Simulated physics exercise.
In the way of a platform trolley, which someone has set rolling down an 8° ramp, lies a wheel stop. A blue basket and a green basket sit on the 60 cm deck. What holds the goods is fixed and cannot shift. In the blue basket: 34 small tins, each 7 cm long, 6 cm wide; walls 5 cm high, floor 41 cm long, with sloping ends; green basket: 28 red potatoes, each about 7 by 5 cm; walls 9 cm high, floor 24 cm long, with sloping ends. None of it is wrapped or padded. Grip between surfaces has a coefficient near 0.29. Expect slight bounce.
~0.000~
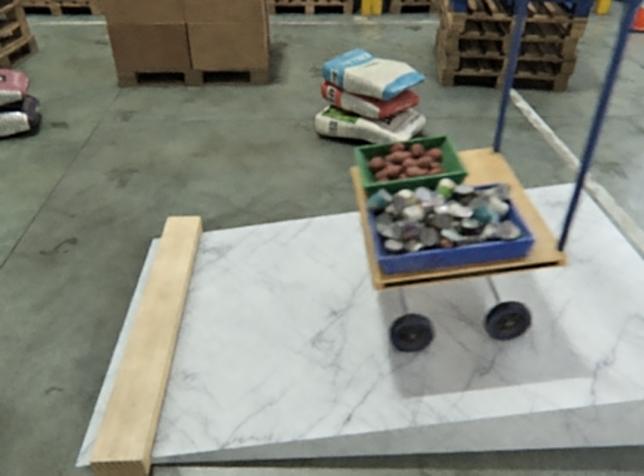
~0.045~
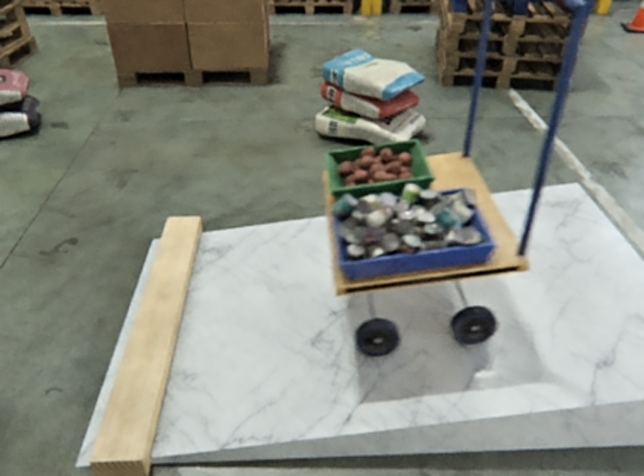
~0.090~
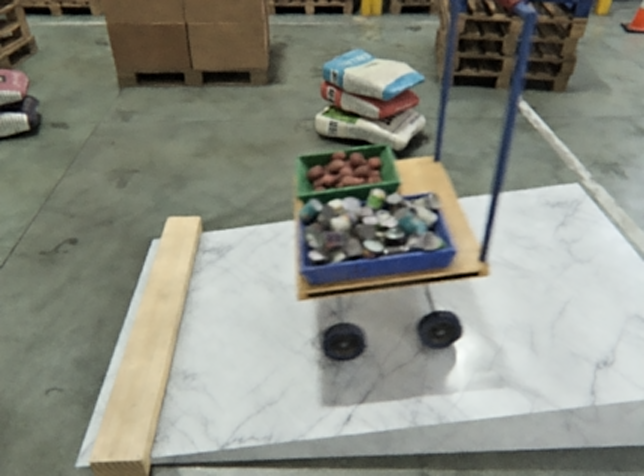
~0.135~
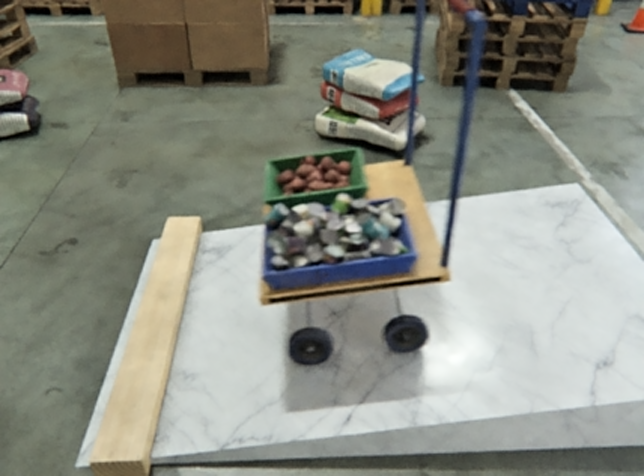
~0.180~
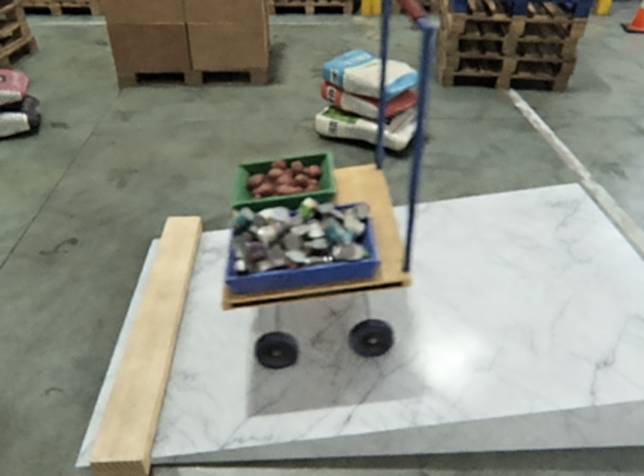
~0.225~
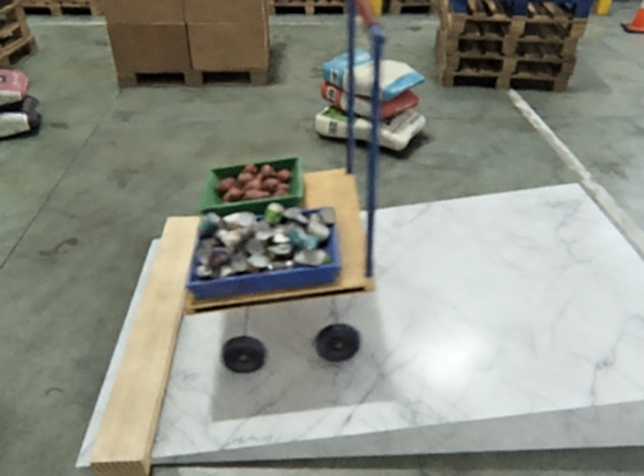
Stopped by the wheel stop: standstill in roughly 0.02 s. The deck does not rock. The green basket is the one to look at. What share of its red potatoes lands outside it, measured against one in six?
My guess is the loss breaks past a sixth.
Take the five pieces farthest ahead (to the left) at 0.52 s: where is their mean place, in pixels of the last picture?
Their centre is around (26, 217).
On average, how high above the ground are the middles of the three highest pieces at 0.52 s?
About 70 cm.
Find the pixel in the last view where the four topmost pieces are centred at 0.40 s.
Their mean place is near (111, 198) in the last picture.
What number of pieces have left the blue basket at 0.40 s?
Roughly 8 for the blue basket.
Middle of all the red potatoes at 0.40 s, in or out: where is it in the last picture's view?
Somewhere around pixel (171, 198).
After 0.30 s, contact.
After 0.40 s, the blue basket is down by 7 of 34 and the green basket is down by 2 of 28.
After 0.52 s, the blue basket is down by 17 of 34 and the green basket is down by 8 of 28.
After 0.75 s, the blue basket is down by 20 of 34 and the green basket is down by 10 of 28.
Outcome (at 1.25 s), the blue basket is down by 20 of 34 and the green basket is down by 11 of 28. Asked share, 11 of 28, 39 per cent.
